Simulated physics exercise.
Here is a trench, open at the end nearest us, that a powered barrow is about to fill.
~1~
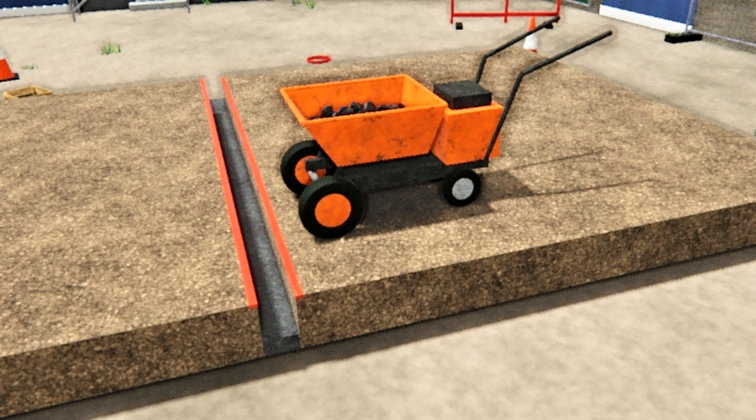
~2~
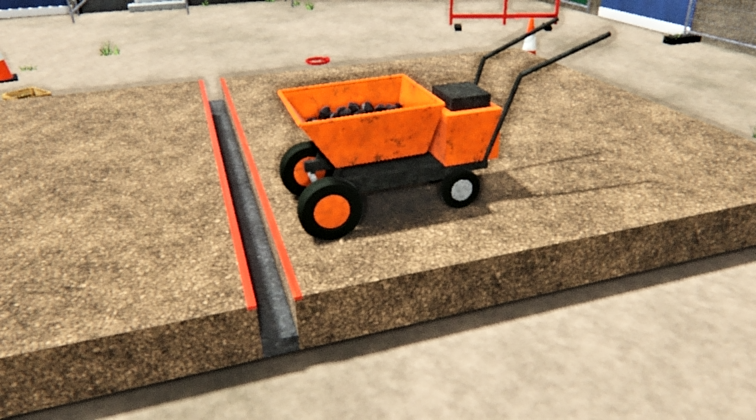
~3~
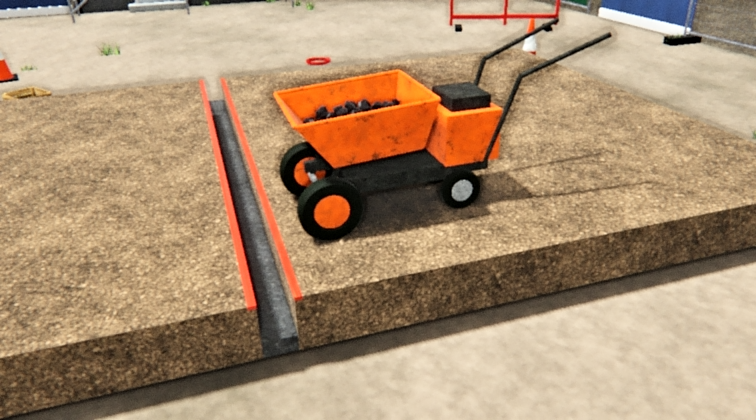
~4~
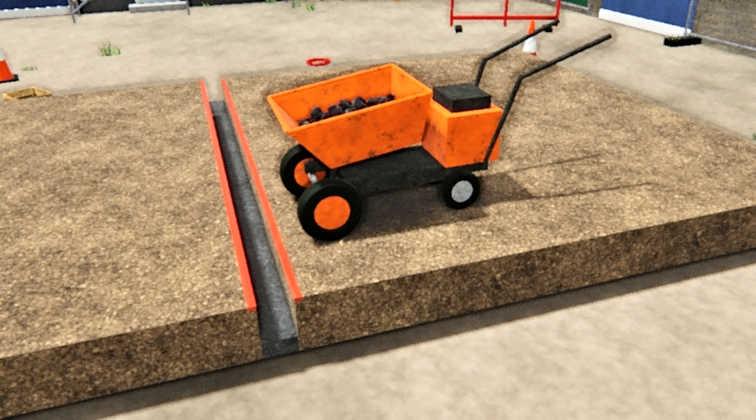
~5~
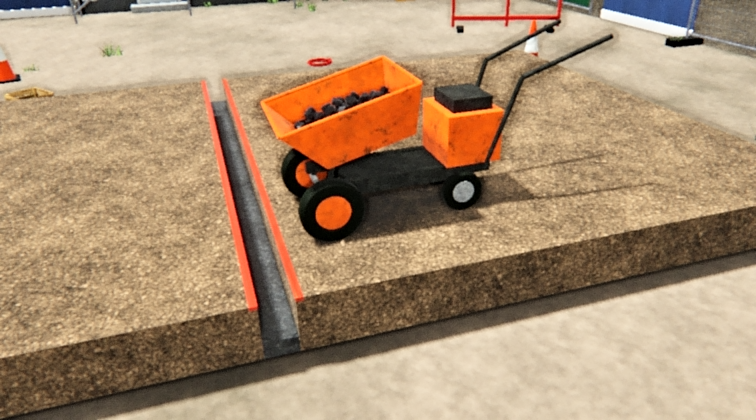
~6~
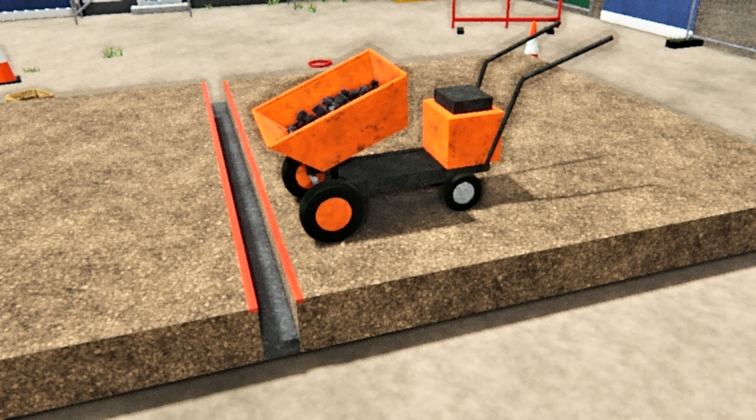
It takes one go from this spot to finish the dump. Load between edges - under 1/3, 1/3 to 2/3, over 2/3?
Below one third.
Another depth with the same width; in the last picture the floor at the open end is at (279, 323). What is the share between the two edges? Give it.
Estimate: Approx. 0 per cent.
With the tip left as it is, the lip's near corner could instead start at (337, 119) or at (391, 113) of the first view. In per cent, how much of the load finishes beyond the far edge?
First position: Some 30 percent; second position: Some 0 percent.
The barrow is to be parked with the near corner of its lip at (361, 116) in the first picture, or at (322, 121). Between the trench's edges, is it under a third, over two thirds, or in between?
More than two thirds, then the middle third.
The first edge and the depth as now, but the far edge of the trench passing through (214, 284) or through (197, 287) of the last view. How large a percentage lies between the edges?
Roughly 70 percent first and 90 percent second.
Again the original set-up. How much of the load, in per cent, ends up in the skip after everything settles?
Close to 25 per cent, give or take.
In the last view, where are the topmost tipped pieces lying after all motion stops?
I'd mark the summit at roughly pixel (207, 221).
Soon, skip tipped steeply; all in the skip.
A while on, skip tipped right over; most in the skip; about a quarter beyond it.
Towards the end, skip tipped right over; about a quarter in the skip; most beyond it.
Finally, skip tipped right over; about a quarter in the skip; a stray few in or heaped over the trench; most beyond it.
